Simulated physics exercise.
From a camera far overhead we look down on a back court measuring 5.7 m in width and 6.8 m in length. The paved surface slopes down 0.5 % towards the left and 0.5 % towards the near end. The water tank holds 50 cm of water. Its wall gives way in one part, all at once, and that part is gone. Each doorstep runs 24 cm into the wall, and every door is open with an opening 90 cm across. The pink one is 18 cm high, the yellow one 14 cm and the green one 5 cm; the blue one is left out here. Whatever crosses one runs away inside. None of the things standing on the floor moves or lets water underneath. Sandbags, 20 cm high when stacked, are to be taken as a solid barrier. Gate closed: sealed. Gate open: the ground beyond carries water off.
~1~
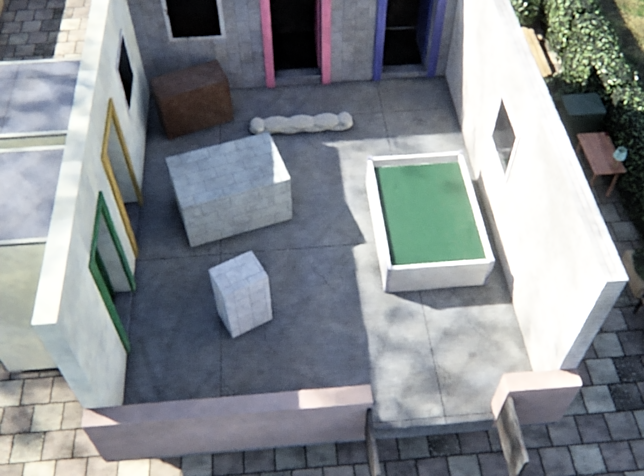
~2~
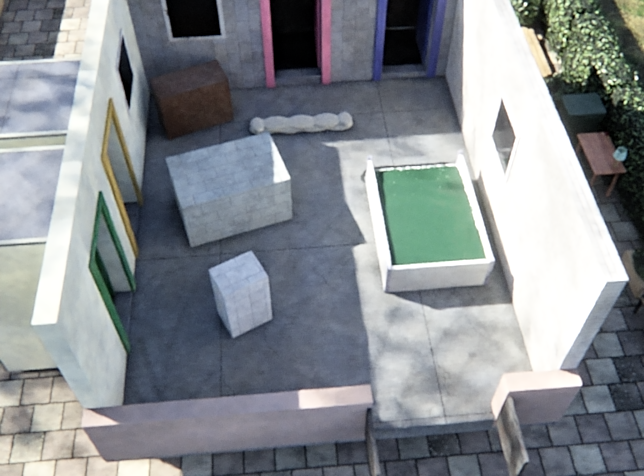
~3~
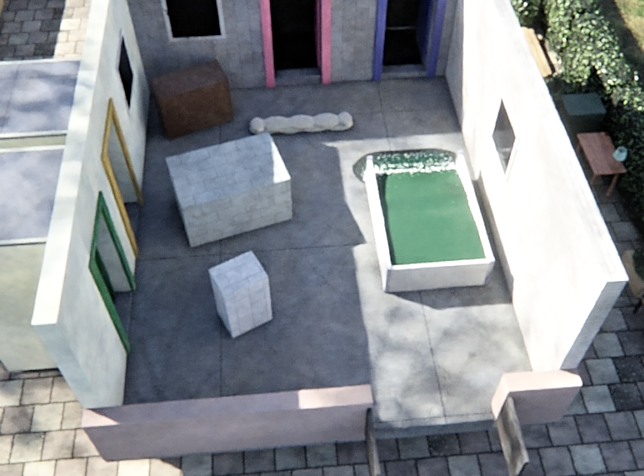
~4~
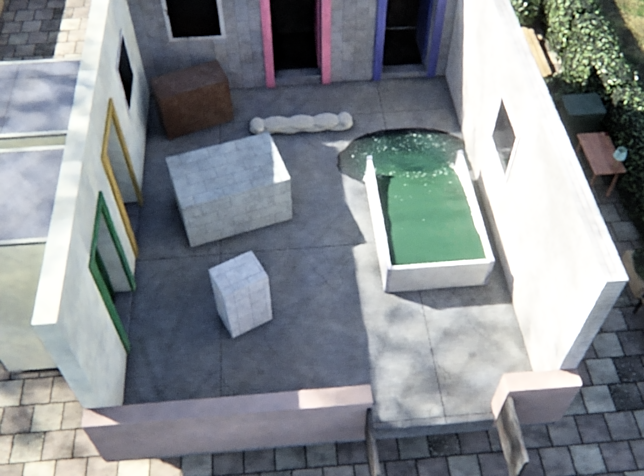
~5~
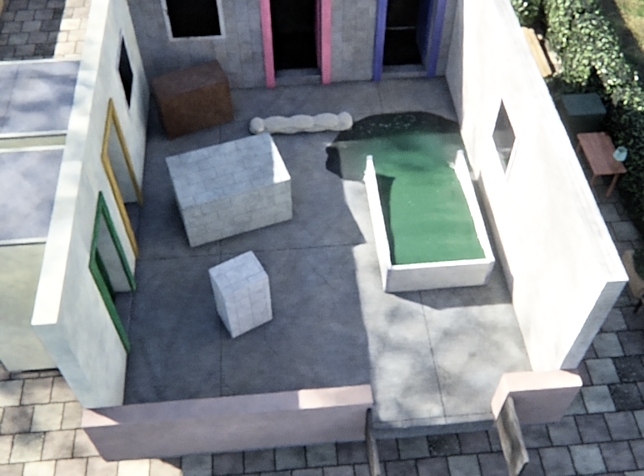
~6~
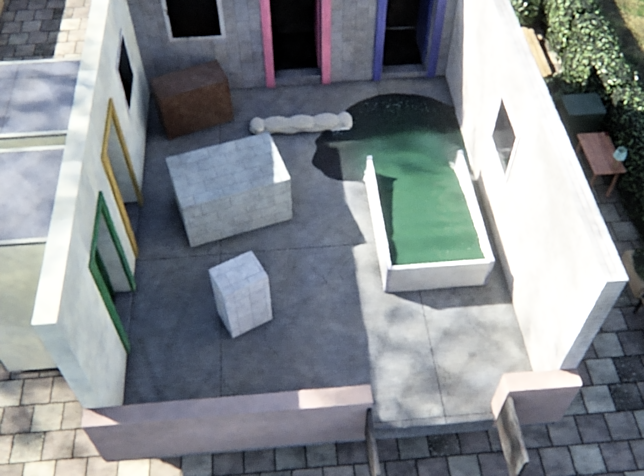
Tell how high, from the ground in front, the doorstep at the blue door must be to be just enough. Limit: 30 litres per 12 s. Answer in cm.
It must be about 21 cm high.
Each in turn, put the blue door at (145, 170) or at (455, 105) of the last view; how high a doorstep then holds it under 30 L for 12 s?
About 9.0 cm for the first and 15 cm for the second.
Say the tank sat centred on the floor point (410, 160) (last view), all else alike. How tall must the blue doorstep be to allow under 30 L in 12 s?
About 29 cm.
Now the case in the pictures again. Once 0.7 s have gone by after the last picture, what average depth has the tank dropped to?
Close to 30 cm deep on average.
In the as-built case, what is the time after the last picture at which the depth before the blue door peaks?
It peaks at about 1.6 s.
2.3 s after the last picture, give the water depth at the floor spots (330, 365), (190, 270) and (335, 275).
The three readings, in order, are 0, 0 and 0 cm.
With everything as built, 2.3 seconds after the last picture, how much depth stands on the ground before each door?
Door by door, in centimetres - pink 10, blue 24, yellow 0, green 0.
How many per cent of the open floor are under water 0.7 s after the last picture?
20 %.
Then, 0.7 s after the last picture water covers 20 % of the floor, deepest (26 cm) near (441, 80); 14 cm at the blue door, 10 litres in over its 12 cm doorstep.
Then, 2.3 s after the last picture water covers 35 % of the floor, deepest (25 cm) near (423, 81); 24 cm at the blue door, 122 litres in over its 12 cm doorstep.
Then, 11.3 s after the last picture water covers 85 % of the floor, deepest (8 cm) near (145, 160); 3 cm at the blue door, 172 litres in over its 12 cm doorstep.
At the blue door as built, the water peaked near 27 cm, 1.5 s after the last picture.
Run again over the same 12 s with other heights there, 53 litres in over 19 cm, 7 litres over 26 cm. The limit of 30 litres is kept from about 21 cm up.
